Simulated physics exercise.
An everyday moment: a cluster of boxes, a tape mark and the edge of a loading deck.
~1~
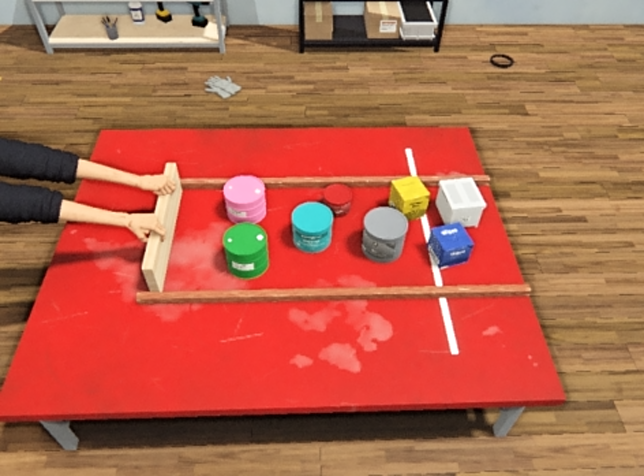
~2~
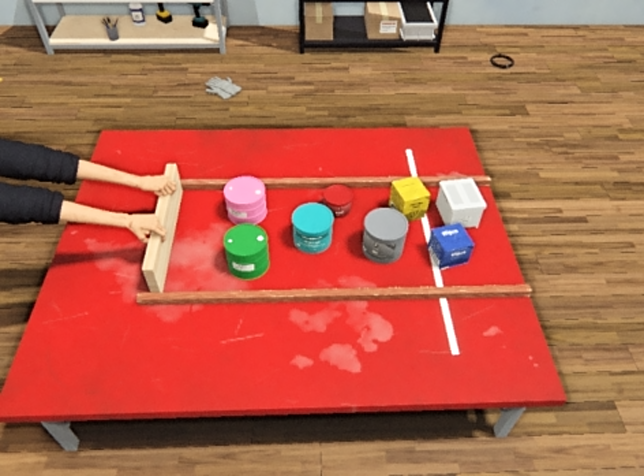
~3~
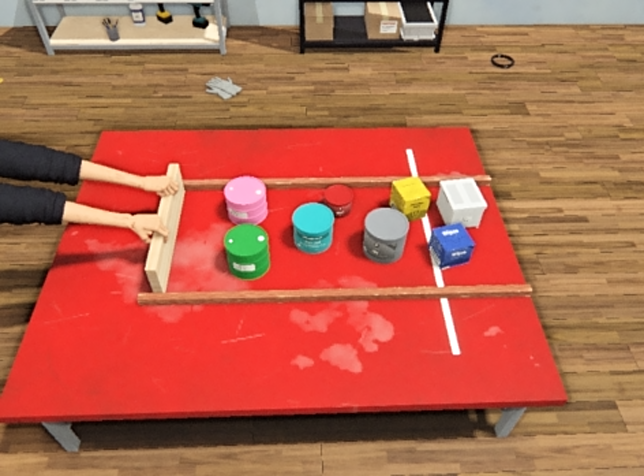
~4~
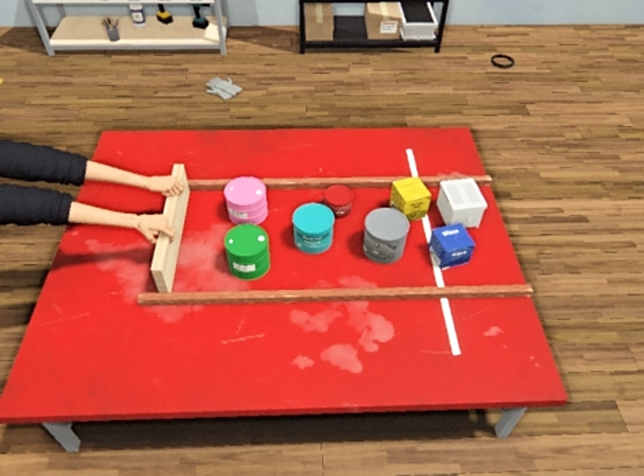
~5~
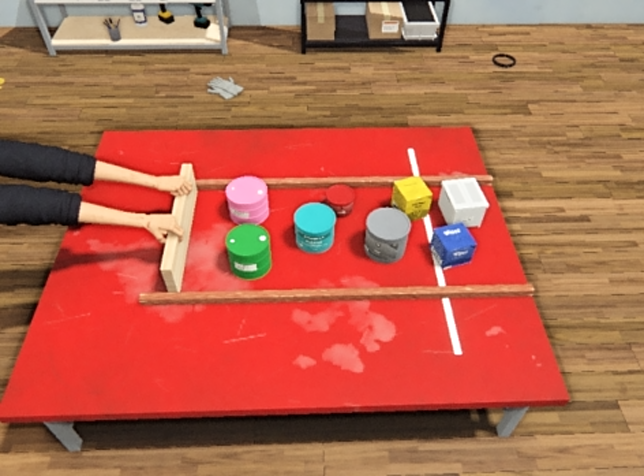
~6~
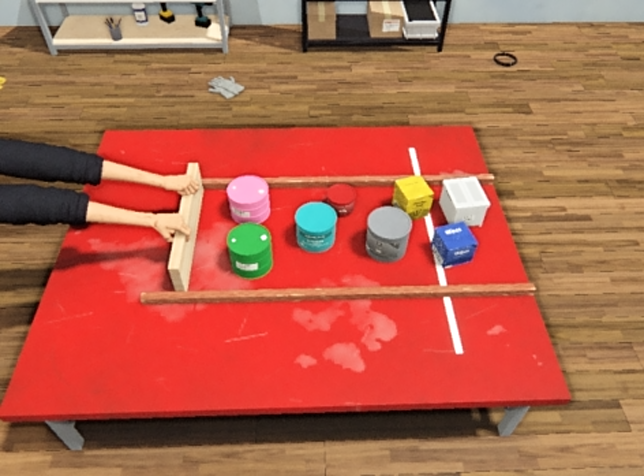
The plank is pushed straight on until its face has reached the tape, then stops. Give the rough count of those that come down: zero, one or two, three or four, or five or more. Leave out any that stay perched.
The number that fall off is one or two.
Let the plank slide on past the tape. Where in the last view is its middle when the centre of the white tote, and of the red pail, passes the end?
Near (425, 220) and (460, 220).
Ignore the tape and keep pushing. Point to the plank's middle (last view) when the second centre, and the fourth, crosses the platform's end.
Near (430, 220) and (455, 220).
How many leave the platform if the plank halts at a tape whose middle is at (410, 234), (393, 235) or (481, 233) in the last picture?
In that order 0, 0 and 5.
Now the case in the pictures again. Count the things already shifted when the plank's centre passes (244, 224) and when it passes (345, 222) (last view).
2 and 6.
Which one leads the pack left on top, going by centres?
Foremost is the yellow box.
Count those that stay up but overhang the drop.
It comes to 1.
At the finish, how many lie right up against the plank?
The number is 3.
Early on, none off yet; white tote at rest near (463, 203); blue box at rest near (454, 245); yellow box at rest near (412, 199).
A while later, none off yet; white tote moving near (465, 204); blue box at rest near (454, 245); yellow box travelled a little near (430, 198).
Finally, the number that fall off is one or two; lost, blue box and white tote.
